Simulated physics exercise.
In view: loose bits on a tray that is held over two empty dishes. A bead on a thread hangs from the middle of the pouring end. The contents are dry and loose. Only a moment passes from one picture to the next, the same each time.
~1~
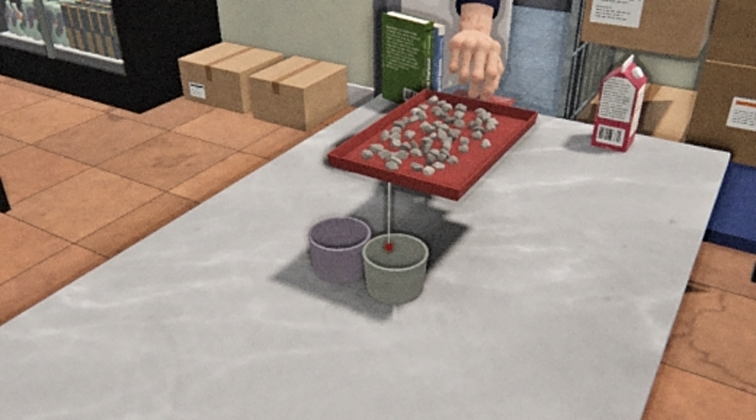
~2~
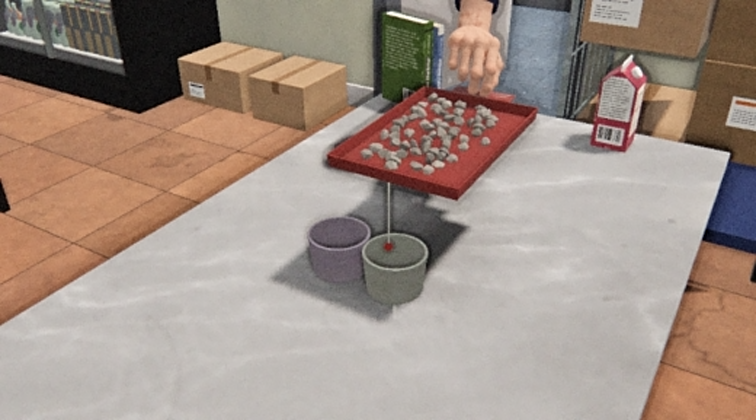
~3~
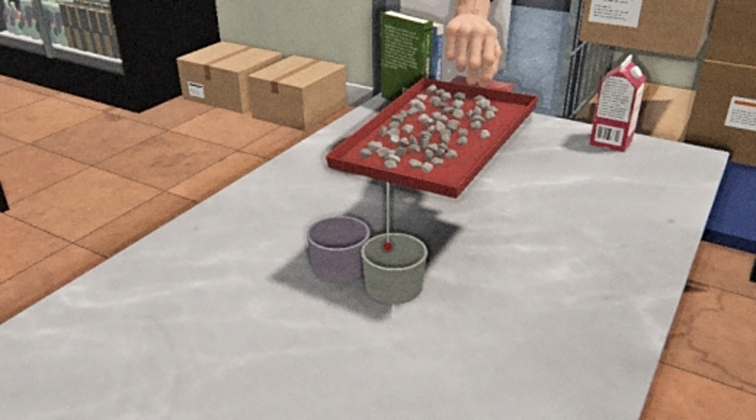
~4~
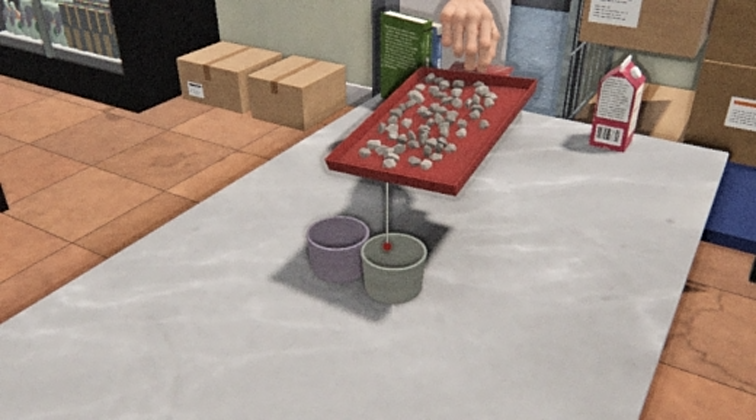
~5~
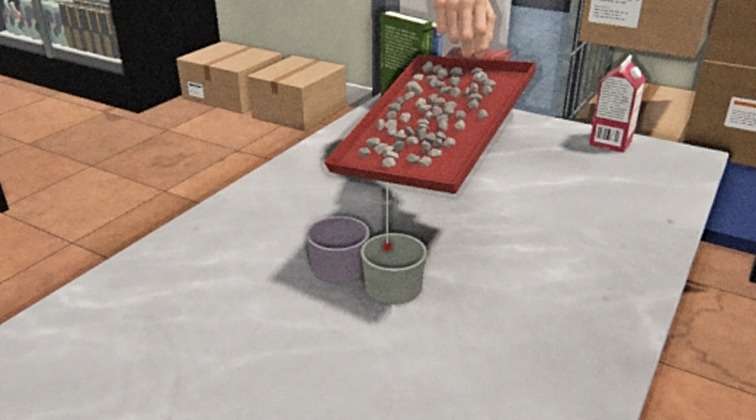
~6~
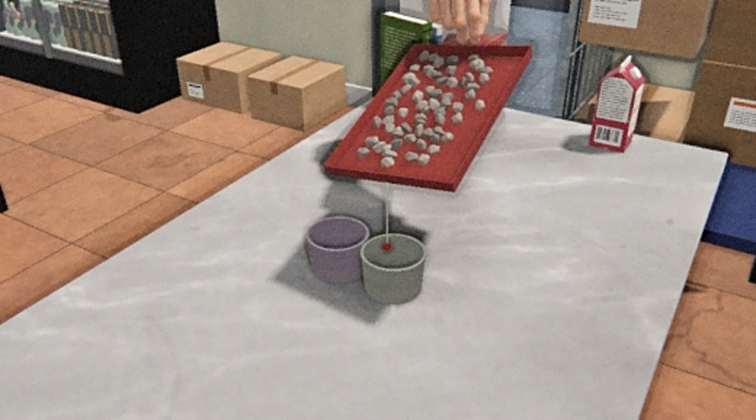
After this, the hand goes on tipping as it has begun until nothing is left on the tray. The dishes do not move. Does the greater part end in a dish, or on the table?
In the dishes lies only the smaller part of it.
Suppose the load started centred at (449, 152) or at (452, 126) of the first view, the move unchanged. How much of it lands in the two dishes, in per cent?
Roughly 40 per cent, and 40 per cent.
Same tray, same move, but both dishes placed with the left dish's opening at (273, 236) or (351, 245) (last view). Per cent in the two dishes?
In turn 80 and 40 in a hundred.
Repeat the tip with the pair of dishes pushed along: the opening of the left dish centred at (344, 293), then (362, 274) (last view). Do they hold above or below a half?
At the first place the smaller part, at the second not half.
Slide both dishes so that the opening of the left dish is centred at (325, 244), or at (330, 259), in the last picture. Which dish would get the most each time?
The first try: The left one. The second: The left-hand dish.
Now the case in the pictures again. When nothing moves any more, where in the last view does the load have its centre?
At about (319, 287).
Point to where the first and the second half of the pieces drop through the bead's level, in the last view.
Early half (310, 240), late half (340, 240).
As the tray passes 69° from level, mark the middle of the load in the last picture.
At about (350, 153).
Soon, tray tipped steeply; nearly all on the tray; a small part in the air.
A while on, tray tipped past a quarter turn; about a quarter on the tray; about a quarter in the left dish; about half outside both; a small part in the air.
Towards the end, tray tipped past a quarter turn; about a third in the left dish; about two thirds outside both.
Finally, tray tipped past a quarter turn; none in the right dish; about a third in the left dish; about two thirds outside both.
